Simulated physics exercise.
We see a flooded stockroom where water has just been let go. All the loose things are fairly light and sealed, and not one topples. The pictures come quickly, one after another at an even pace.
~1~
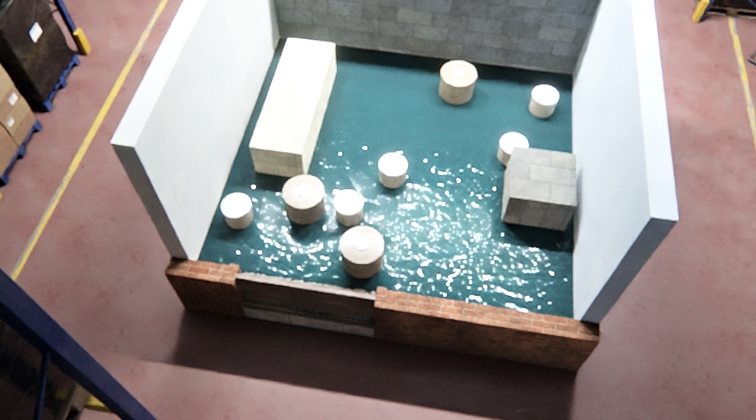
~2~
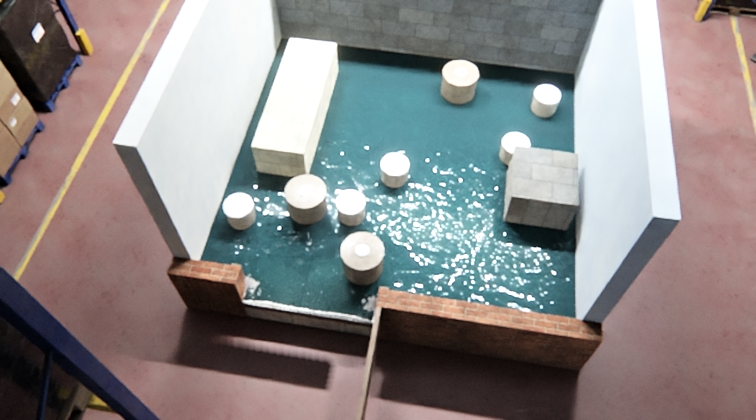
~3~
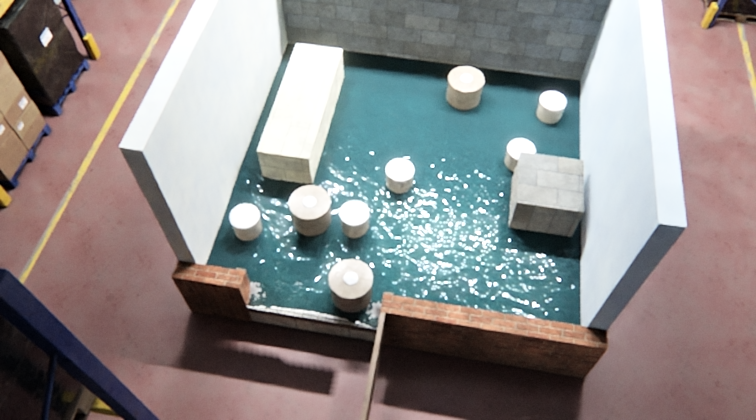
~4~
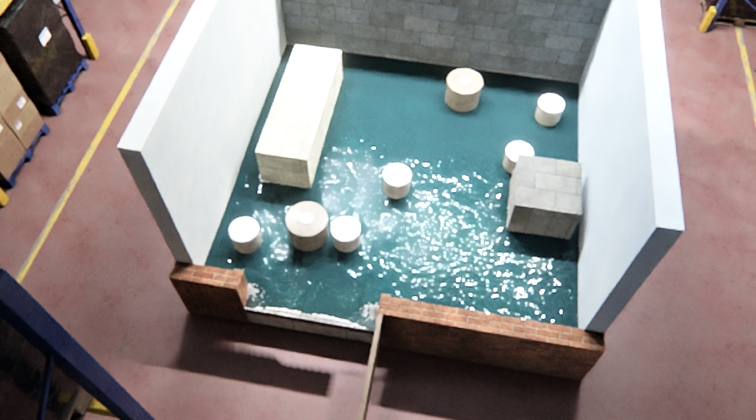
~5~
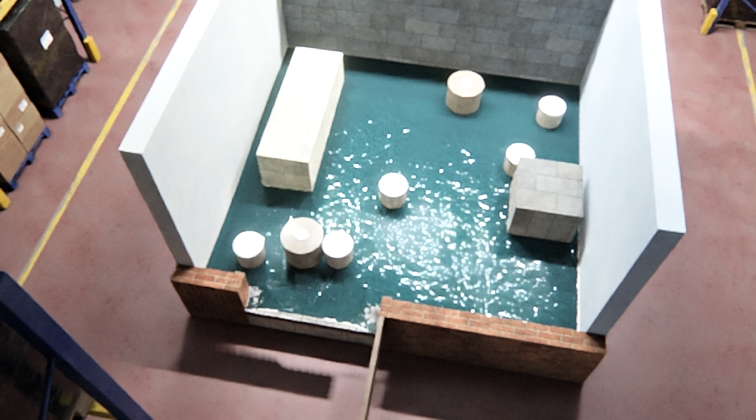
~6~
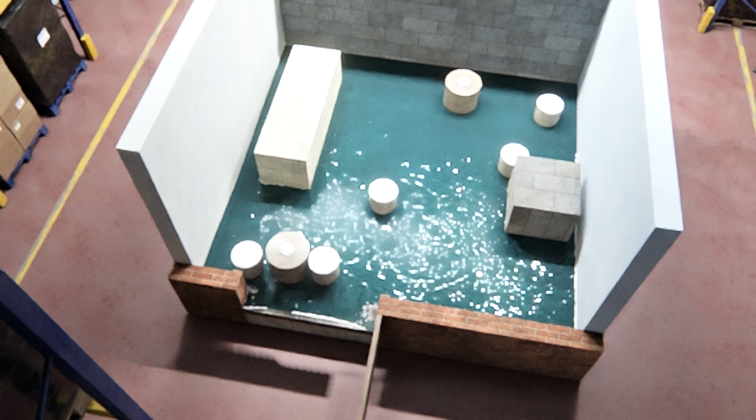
Pale round tubs and smaller pails float on dark teal water in a walled pool inside a warehouse, seen from high above by a camera that shifts slightly. A long cream block stands at left, a grey block at right, and low brick-brown walls run along the front. The front middle section opens, the nearest tub slides to the gap and disappears from view, and the left cluster and central pail drift forward.
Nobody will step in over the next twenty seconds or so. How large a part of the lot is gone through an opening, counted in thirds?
Result: High band.
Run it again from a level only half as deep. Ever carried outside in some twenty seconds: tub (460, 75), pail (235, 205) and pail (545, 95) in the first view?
Per object: Remained / exited / remained.
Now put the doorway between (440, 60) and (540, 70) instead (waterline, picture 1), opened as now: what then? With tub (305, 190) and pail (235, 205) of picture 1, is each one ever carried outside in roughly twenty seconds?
In that order: Never escapes, never escapes.
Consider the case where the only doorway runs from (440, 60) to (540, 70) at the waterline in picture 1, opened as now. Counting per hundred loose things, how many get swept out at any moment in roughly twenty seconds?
Something like 60 percent.
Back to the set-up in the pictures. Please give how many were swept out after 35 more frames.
Count: 6.
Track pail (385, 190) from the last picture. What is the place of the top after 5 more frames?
(319, 258).
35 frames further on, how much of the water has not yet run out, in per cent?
Estimate: Roughly 36 %.
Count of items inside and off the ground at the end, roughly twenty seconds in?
The total here is 2.
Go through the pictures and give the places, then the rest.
The first frame shows a pail at (349, 202), afloat; a tub at (303, 191) floats; 0 of 8 have shifted.
The second frame shows a pail at (351, 202) floats; a tub at (305, 191) floats; 1 of 8 have shifted.
The third frame shows a pail at (355, 213) floats, close to its start; a tub at (310, 202), afloat, close to its start; 4 of 8 have shifted.
The fourth frame shows a pail at (346, 228), afloat, close to its start; a tub at (307, 219) floats, close to its start; 4 of 8 have shifted.
The fifth frame shows a pail at (338, 244) floats, a stride from its start; a tub at (302, 235) floats, a stride from its start; 5 of 8 have shifted.
The sixth frame shows a pail at (324, 260) floats, a stride from its start; a tub at (287, 250), afloat, a stride from its start; 5 of 8 have shifted.
A moment on, 4 of 8 are out; 4 afloat.
Next, 5 of 8 are out; 3 afloat.
Later, 6 of 8 are out; 2 afloat.
In the end, 6 of 8 are out; 2 afloat.
